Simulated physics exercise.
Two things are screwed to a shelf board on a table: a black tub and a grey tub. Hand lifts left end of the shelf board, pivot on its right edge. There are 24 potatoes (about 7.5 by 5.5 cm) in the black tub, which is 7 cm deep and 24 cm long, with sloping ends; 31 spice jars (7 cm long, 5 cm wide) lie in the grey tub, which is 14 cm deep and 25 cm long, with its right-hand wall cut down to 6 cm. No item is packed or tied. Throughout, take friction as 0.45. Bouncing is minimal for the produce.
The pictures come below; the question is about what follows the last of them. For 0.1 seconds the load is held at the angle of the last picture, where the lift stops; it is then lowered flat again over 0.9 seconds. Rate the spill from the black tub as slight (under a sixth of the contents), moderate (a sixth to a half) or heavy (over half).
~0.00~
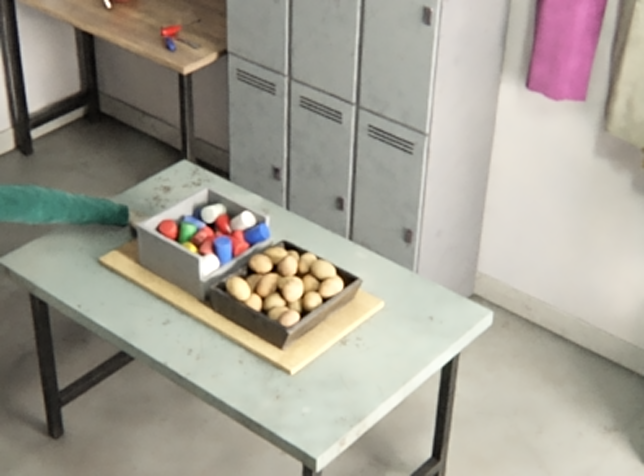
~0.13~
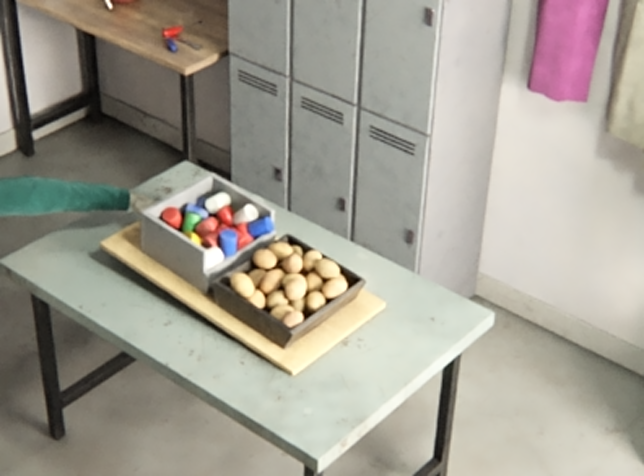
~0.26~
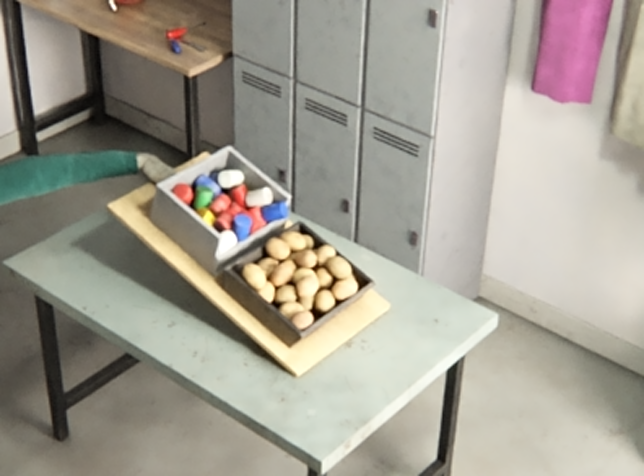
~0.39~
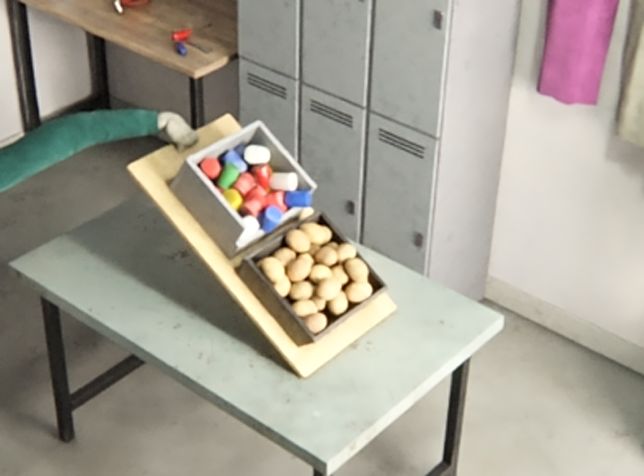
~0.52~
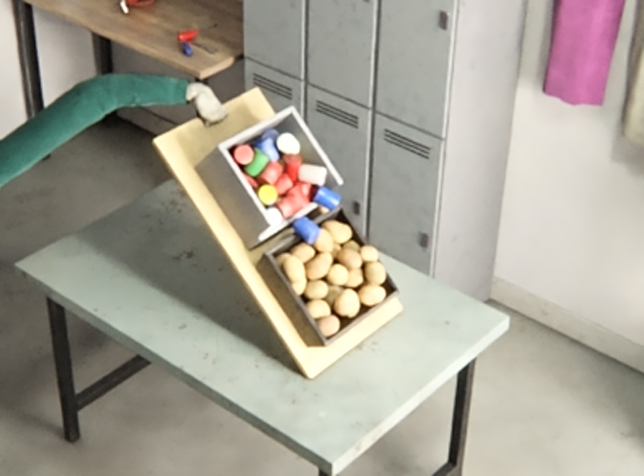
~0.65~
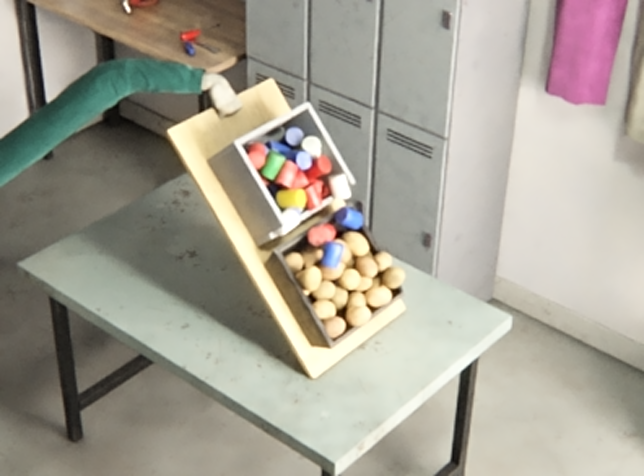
Moderate.
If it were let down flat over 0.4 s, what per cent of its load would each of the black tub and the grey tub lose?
Then the black tub sheds 40 %, while the grey tub sheds 50 %.
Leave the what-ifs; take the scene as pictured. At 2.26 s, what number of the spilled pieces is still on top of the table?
Count of pieces: About 16.
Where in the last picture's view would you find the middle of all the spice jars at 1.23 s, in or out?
The middle is around (261, 233).
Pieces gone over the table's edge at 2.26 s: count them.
I'd estimate some 5 at that moment.
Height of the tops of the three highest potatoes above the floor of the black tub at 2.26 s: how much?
That is close to 8 centimetres.
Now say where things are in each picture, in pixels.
In the first frame (each is followed by its nearest rim corner in this view; the camera pans a little), black tub, (288, 329); grey tub, (201, 258); 0° from level; none out.
In the second frame, black tub, (292, 330); grey tub, (206, 252); 5° from level.
In the third frame, black tub, (301, 333); grey tub, (222, 238); 17° from level.
In the fourth frame, black tub, (315, 338); grey tub, (247, 228); 30° from level.
In the fifth frame, black tub, (327, 342); grey tub, (273, 225); 42° from level; 1 out, the lowest jar at (306, 230).
In the sixth frame, black tub, (332, 344); grey tub, (286, 225); 47° from level; 3 out, the lowest jar at (332, 254).
After 0.91 s, tilt 43°; black tub 18 in, 6 out and grey tub 20 in, 11 out.
After 1.23 s, tilt 21°; black tub 15 in, 9 out and grey tub 17 in, 14 out.
After 1.68 s, tilt 0°; black tub 15 in, 9 out and grey tub 17 in, 14 out.
When it is over (at 2.26 s), black tub 15 in, 9 out and grey tub 17 in, 14 out. Asked share, 9 of 24, 38 per cent.
